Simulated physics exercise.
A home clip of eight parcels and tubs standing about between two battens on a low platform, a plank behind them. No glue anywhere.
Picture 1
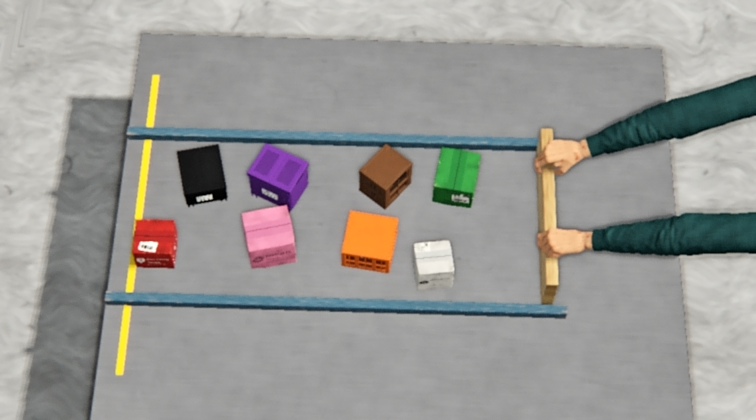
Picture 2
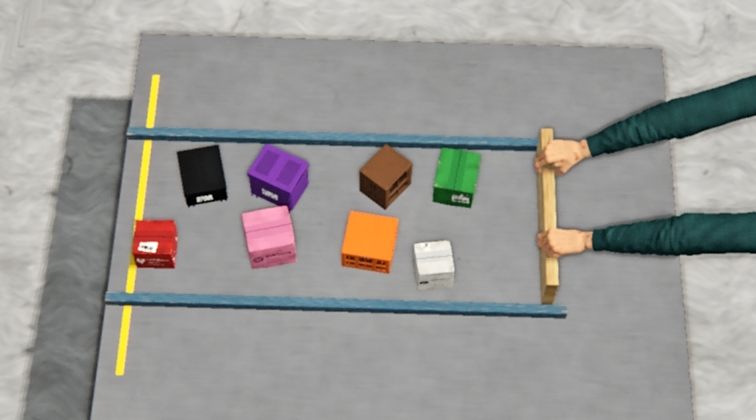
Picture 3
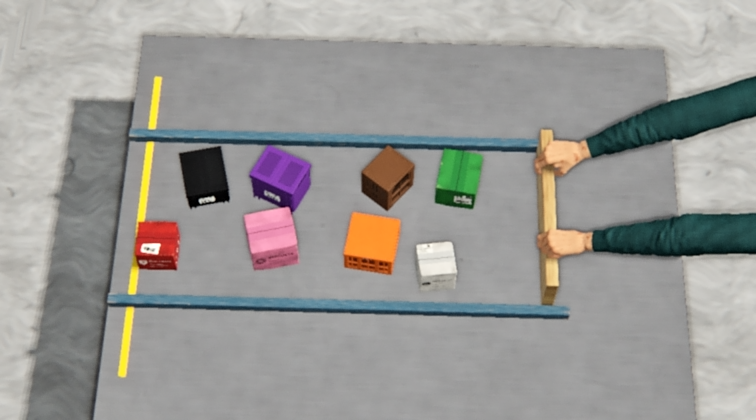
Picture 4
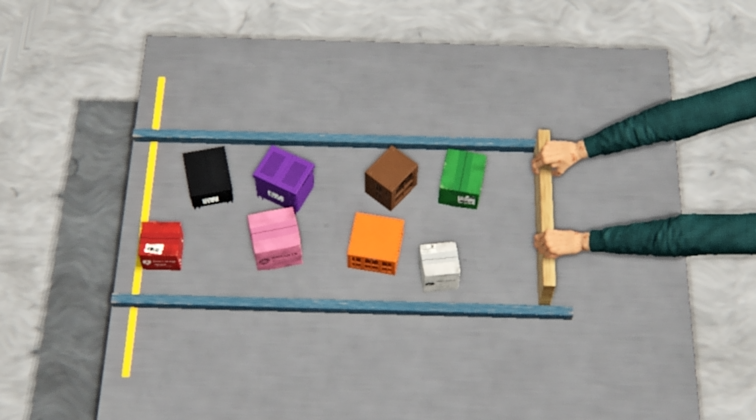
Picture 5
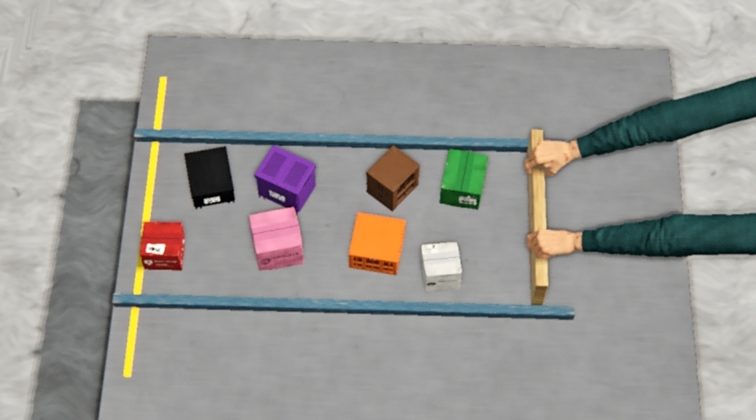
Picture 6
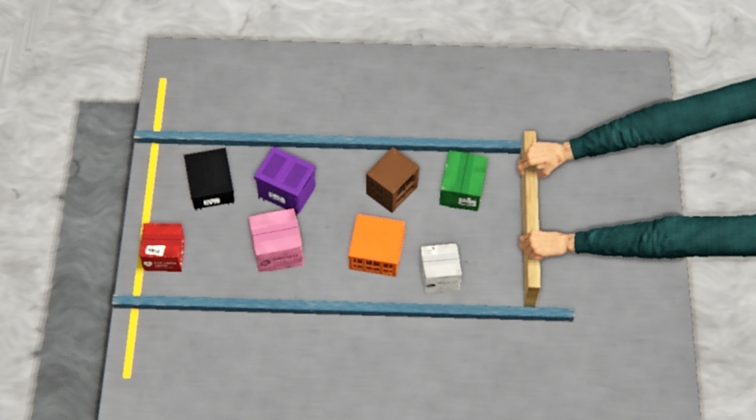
Two hands held a wooden plank upright behind eight colourful boxes standing between two blue strips on a grey surface, then slid it slightly left toward them, while the boxes stayed in their places.
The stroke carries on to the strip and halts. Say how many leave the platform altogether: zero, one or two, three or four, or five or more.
The number that fall off is five or more.
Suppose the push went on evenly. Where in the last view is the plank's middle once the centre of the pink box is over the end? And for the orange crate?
Its middle is around (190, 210) and around (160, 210).
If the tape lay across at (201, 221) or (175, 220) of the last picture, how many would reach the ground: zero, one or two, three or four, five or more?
For each place: Three or four; more than four.
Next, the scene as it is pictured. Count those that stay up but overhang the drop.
The number is 2.
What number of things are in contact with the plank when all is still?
In contact: 2.
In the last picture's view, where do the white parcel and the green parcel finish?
The white parcel at (119, 267), the green parcel at (129, 171).
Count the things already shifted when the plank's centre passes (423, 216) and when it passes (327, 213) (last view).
The counts are 4 and 7.
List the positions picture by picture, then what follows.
The first picture shows red parcel (155, 244); black tote (203, 176); pink box (269, 238); plank (547, 216); tape (139, 216).
The second picture shows black tote (203, 176); green parcel (457, 178).
The third picture shows pink box (272, 239); brown crate (388, 178).
The fourth picture shows red parcel (161, 246); plank (544, 217).
The fifth picture shows black tote (210, 178); white parcel (441, 267).
The sixth picture shows red parcel (163, 247); black tote (210, 179); pink box (276, 241); plank (530, 219); tape (146, 220).
Early on, none off yet; red parcel at rest near (163, 247); black tote at rest near (210, 179); pink box at rest near (276, 241).
A while later, none off yet; red parcel travelled a little near (154, 246); black tote travelled about its own width near (133, 176); pink box travelled about its own width near (203, 254).
Finally, the number that fall off is five or more; lost, brown crate, orange crate, purple tote, pink box, black tote and red parcel.
